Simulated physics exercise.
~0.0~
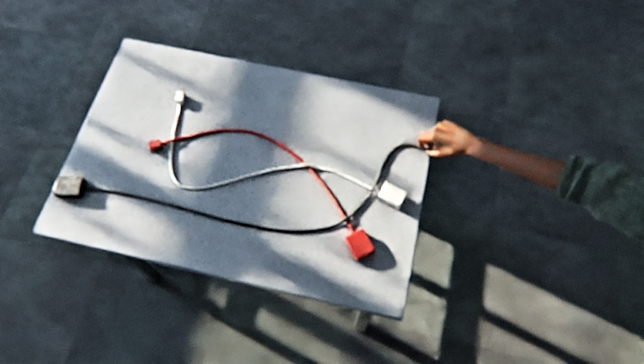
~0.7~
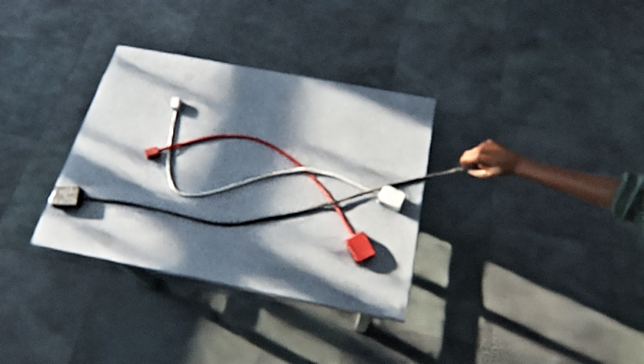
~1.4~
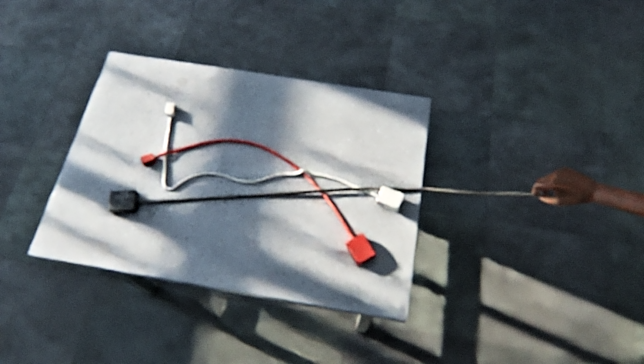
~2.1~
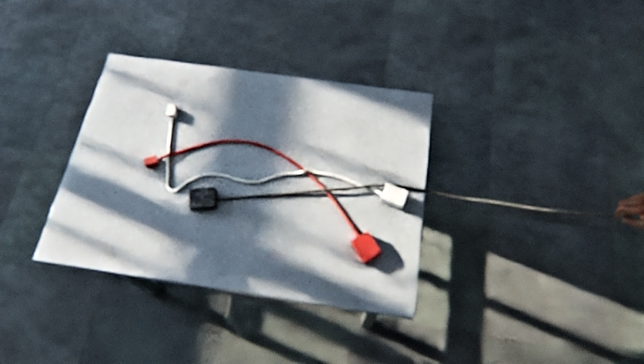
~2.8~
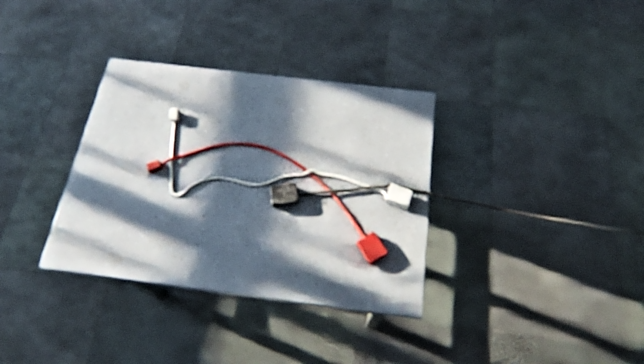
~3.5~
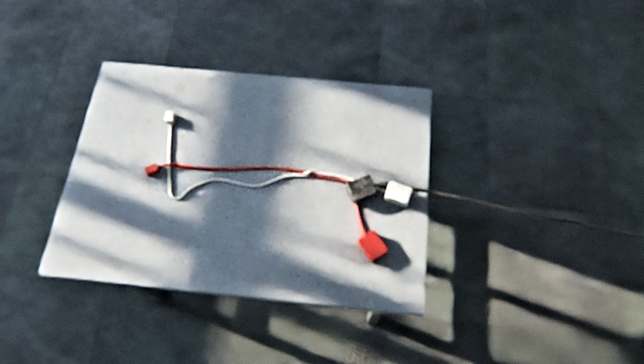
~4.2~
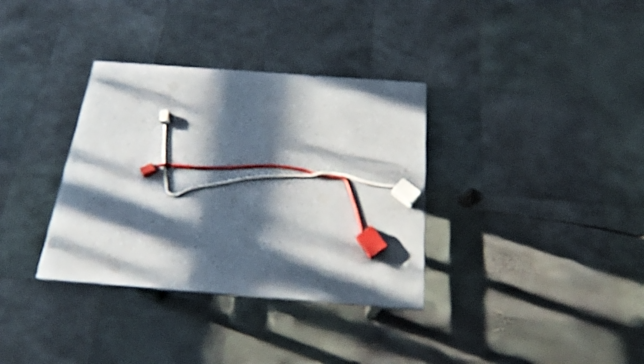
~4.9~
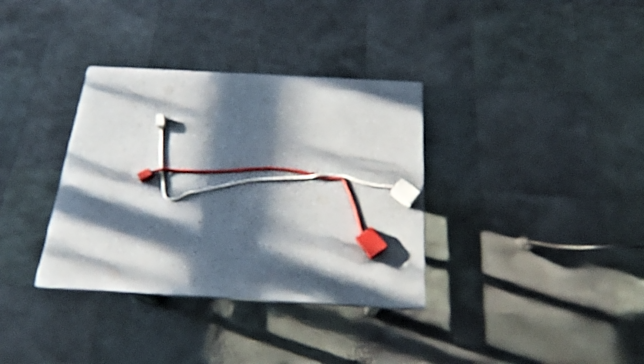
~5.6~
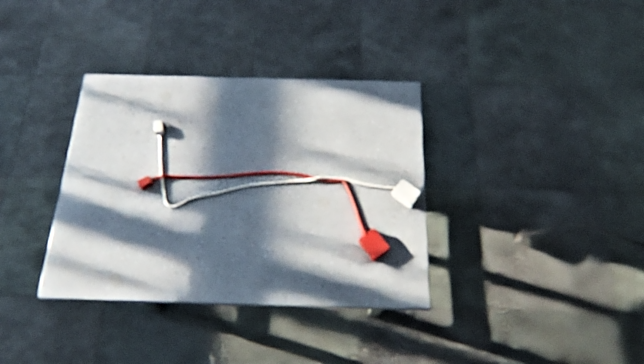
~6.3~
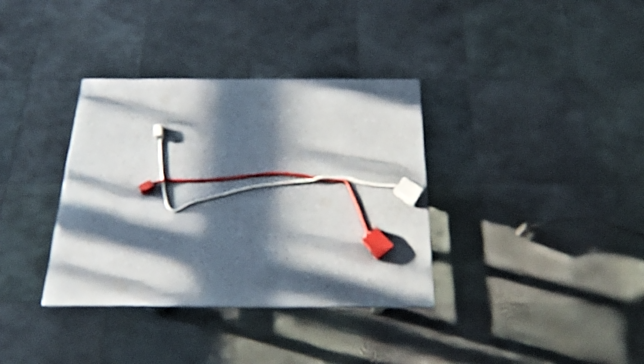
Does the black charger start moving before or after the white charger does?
Before. The black charger is already sliding across the desk while the white charger sits still, and the white one only shifts slightly later on.
